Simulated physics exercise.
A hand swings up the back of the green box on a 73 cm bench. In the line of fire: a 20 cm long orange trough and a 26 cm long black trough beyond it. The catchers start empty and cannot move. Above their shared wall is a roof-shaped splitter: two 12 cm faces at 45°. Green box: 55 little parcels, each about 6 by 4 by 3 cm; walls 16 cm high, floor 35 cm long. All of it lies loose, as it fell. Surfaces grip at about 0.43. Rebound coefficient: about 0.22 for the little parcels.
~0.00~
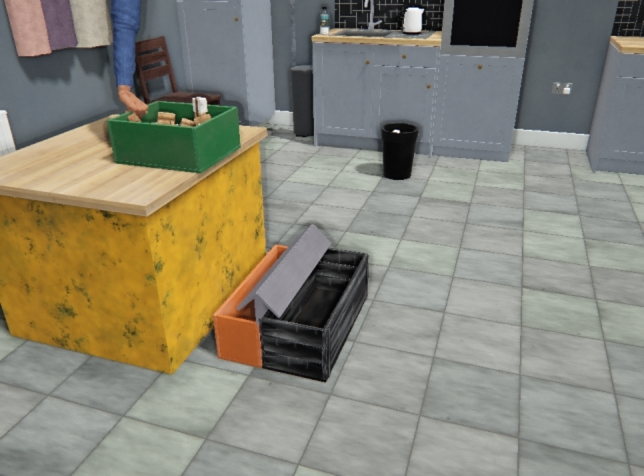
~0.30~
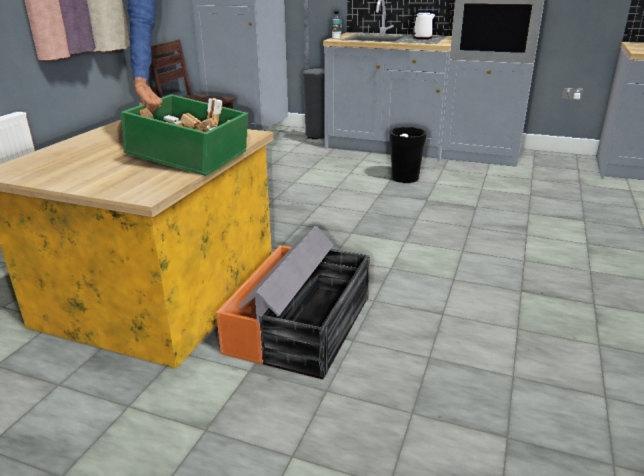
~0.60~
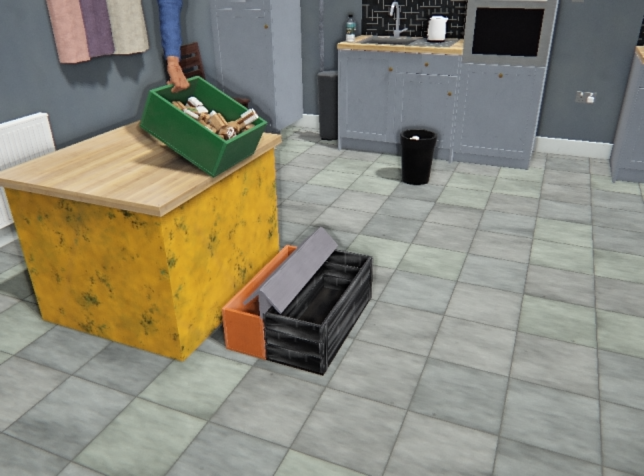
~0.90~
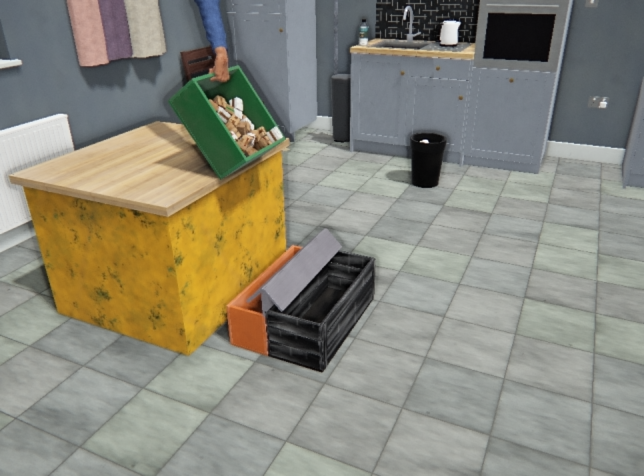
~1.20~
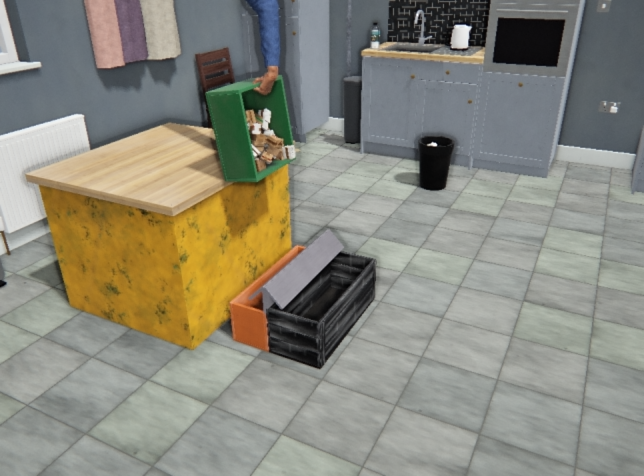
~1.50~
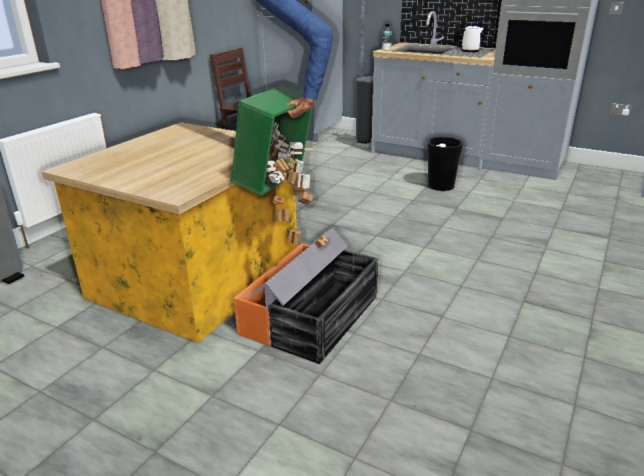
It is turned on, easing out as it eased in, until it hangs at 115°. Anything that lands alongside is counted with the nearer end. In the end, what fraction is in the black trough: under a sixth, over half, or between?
In the end over half of them are in the black trough.
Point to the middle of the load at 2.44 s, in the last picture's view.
Near (327, 312).
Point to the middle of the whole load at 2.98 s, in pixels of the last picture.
Around (329, 311).
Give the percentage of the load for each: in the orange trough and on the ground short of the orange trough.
Roughly 15 and 5 per cent.
After 1.74 s, tilt 113°; 34 still in the green box, 7 in the black trough and 14 in the air.
After 2.03 s, tilt 115°; 10 still in the green box, 1 in the orange trough, 21 in the black trough and 23 in the air.
After 2.44 s, tilt 115°; 2 in the orange trough, 40 in the black trough, 1 on the ground short of the orange trough and 12 in the air.
Final count (at 2.98 s), 8 in the orange trough, 45 in the black trough and 2 on the ground short of the orange trough. Asked share, 45 of 55, 82 per cent.
